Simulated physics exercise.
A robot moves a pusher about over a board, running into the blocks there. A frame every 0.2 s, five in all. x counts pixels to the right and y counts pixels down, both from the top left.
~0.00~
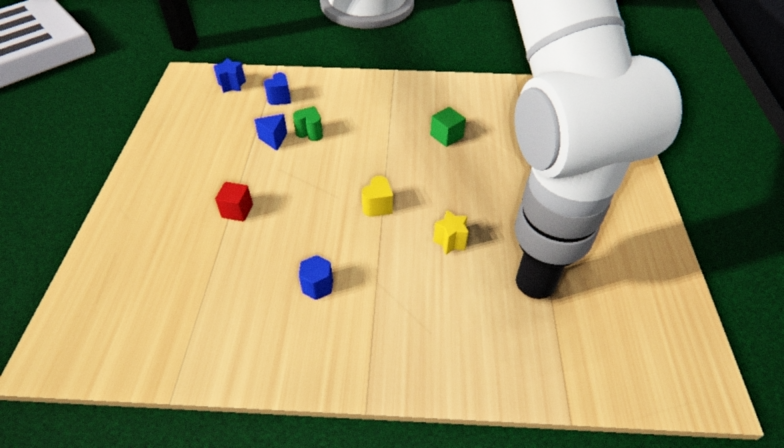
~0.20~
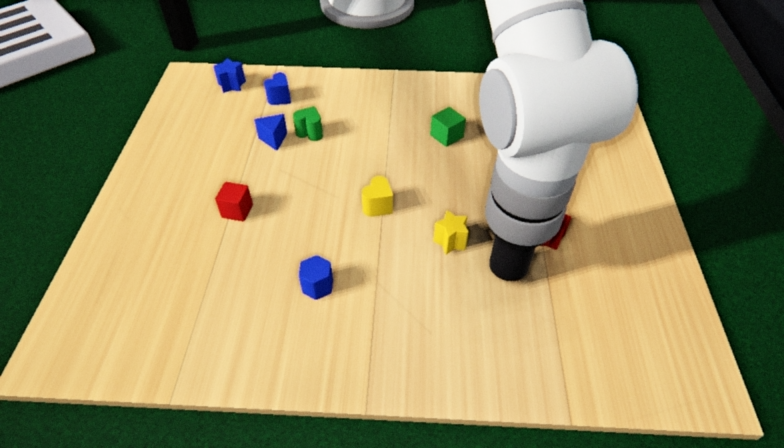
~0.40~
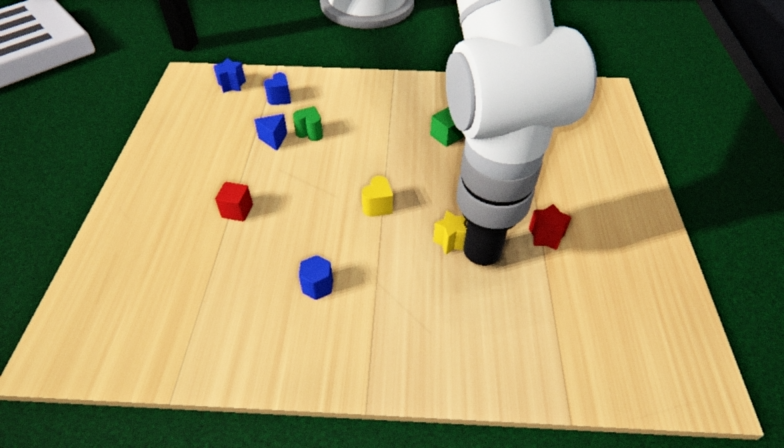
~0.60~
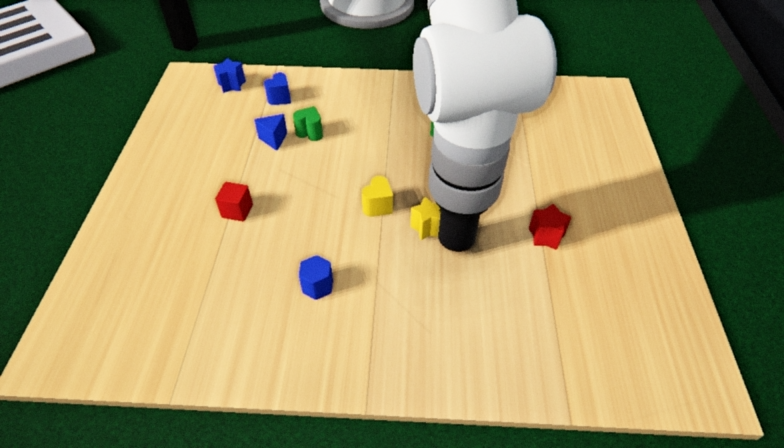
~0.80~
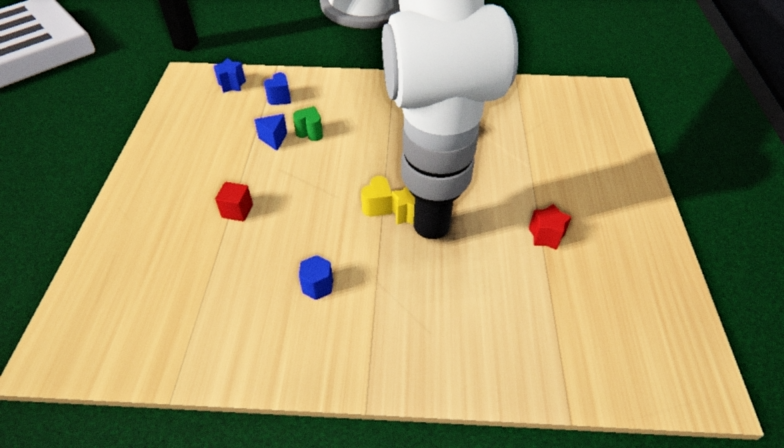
In the video, a robot arm with a black tip moves left and slightly away across a wooden board of coloured blocks, pushing the yellow star-shaped block up against the yellow heart block, while a red star-shaped block comes into view.
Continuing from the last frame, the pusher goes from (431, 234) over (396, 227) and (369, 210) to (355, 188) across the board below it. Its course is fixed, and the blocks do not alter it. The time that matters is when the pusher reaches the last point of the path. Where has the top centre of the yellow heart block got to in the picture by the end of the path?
Final place: (353, 148).
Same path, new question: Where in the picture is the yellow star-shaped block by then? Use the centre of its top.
At (389, 173).
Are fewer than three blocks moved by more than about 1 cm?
Yes, that is how it ends up.
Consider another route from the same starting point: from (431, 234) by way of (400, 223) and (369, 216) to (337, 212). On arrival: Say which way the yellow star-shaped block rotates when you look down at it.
It is turned clockwise.
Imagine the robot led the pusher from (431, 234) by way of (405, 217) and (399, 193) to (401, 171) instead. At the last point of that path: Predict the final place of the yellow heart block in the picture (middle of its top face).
Most likely (359, 176).
The first path, step by step. One third of the way, pusher at (395, 218); yellow heart block at (365, 179), turned 40° anticlockwise; yellow star-shaped block at (394, 186), turned 70° clockwise.
Two thirds of the way, pusher at (368, 201); yellow heart block at (358, 168), turned 50° anticlockwise; yellow star-shaped block at (390, 176), turned 115° clockwise.
At the end, pusher at (355, 179); yellow heart block at (353, 148), turned 20° anticlockwise; yellow star-shaped block at (389, 173), turned 145° clockwise.
